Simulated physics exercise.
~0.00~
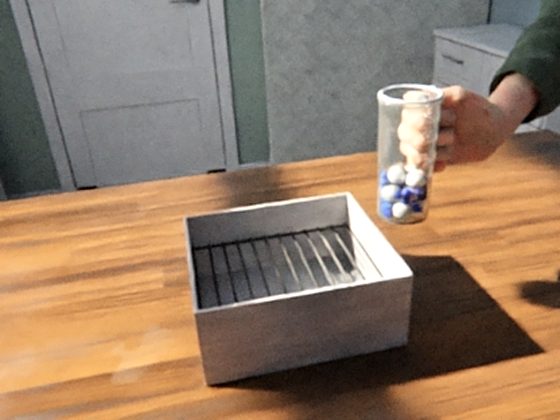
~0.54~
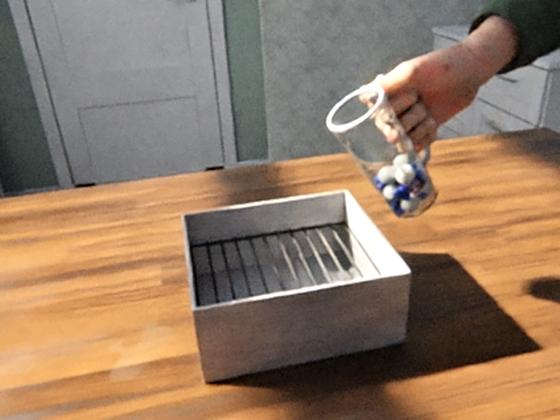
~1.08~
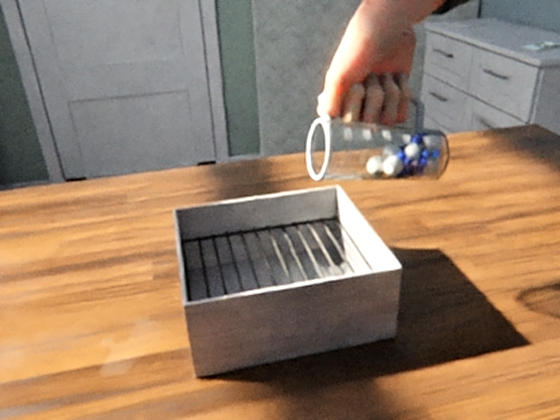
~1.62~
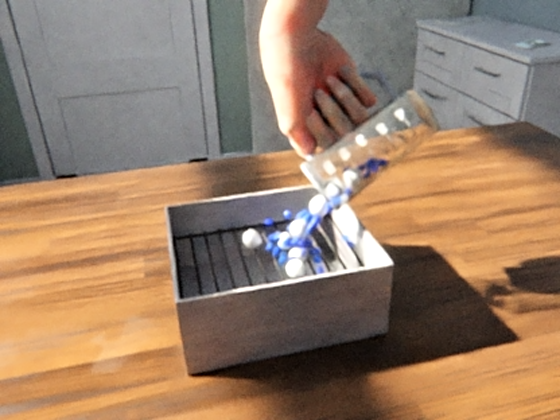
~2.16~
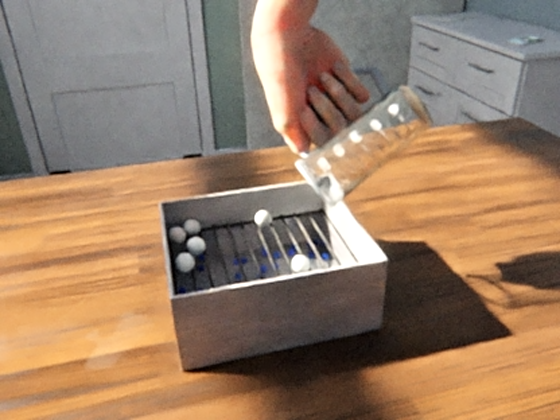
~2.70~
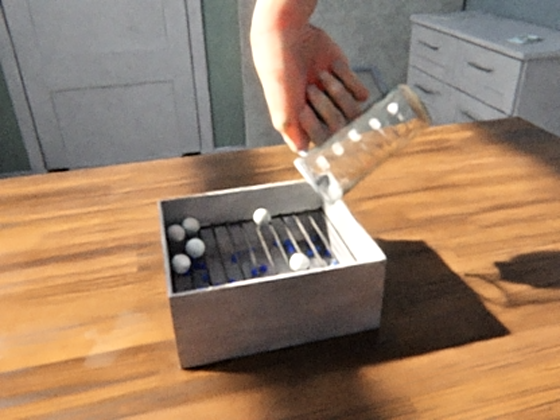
A hand holds a clear glass of white balls and smaller blue pieces above and to the right of an open, pale box with a dark wire rack inside. The box sits on a wooden table, viewed from slightly above, with a grey door behind on the left and drawers on the right. The hand tilts the glass leftward onto its side, then tips it farther, and the mix pours onto the rack. The view shifts slightly right. The blue pieces drop through the gaps and lie beneath, while the white balls stay on the wires, several gathered at the left, as the emptied glass remains tipped overhead.
